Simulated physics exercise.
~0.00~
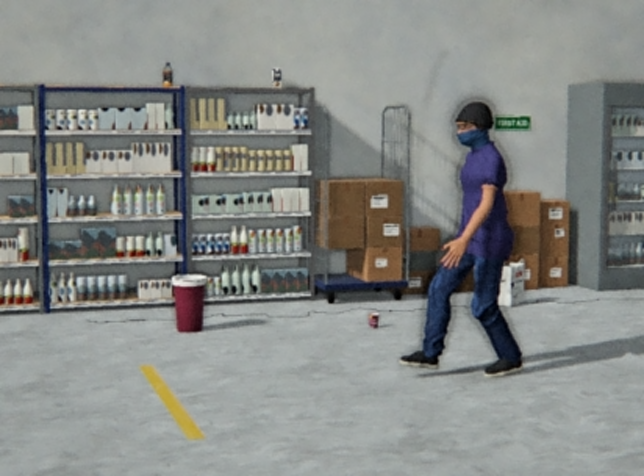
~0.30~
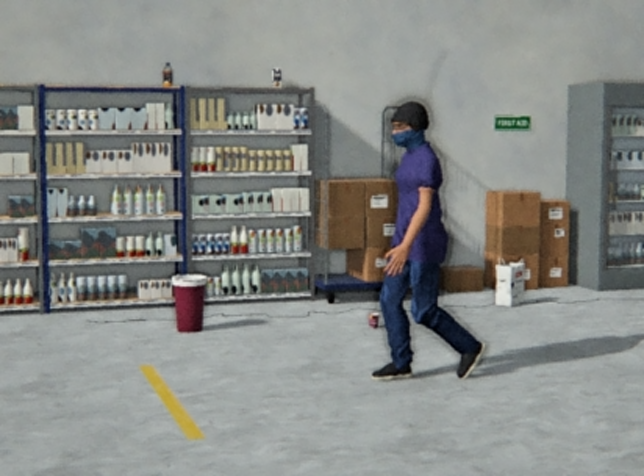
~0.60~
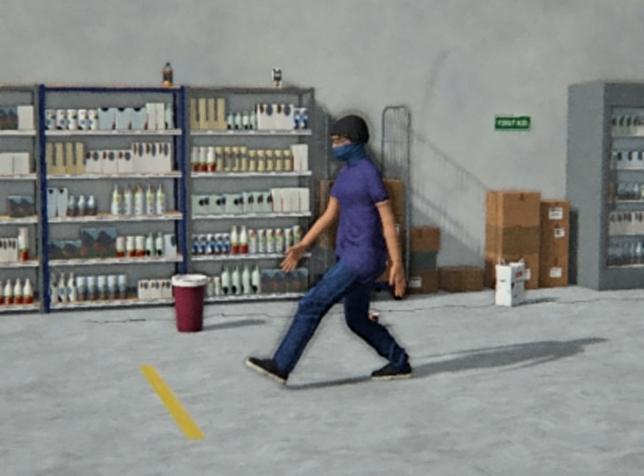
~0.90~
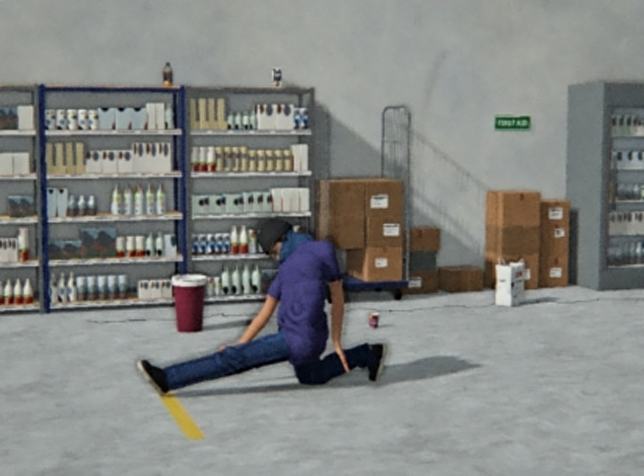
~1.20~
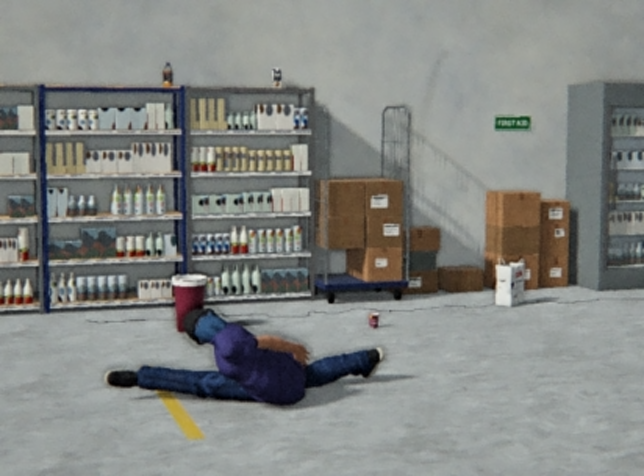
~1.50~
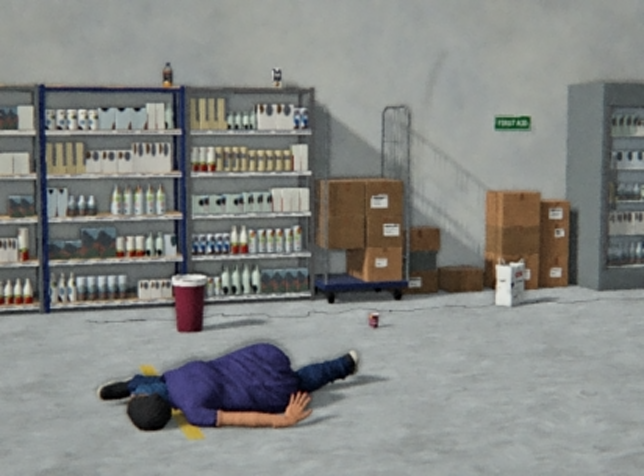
The clip shows a masked person in a purple shirt striding left with empty hands past stockroom shelves and boxes, then dropping into a split and folding forward onto the floor. They end lying down, hips and chest short of the yellow tape and head across it.
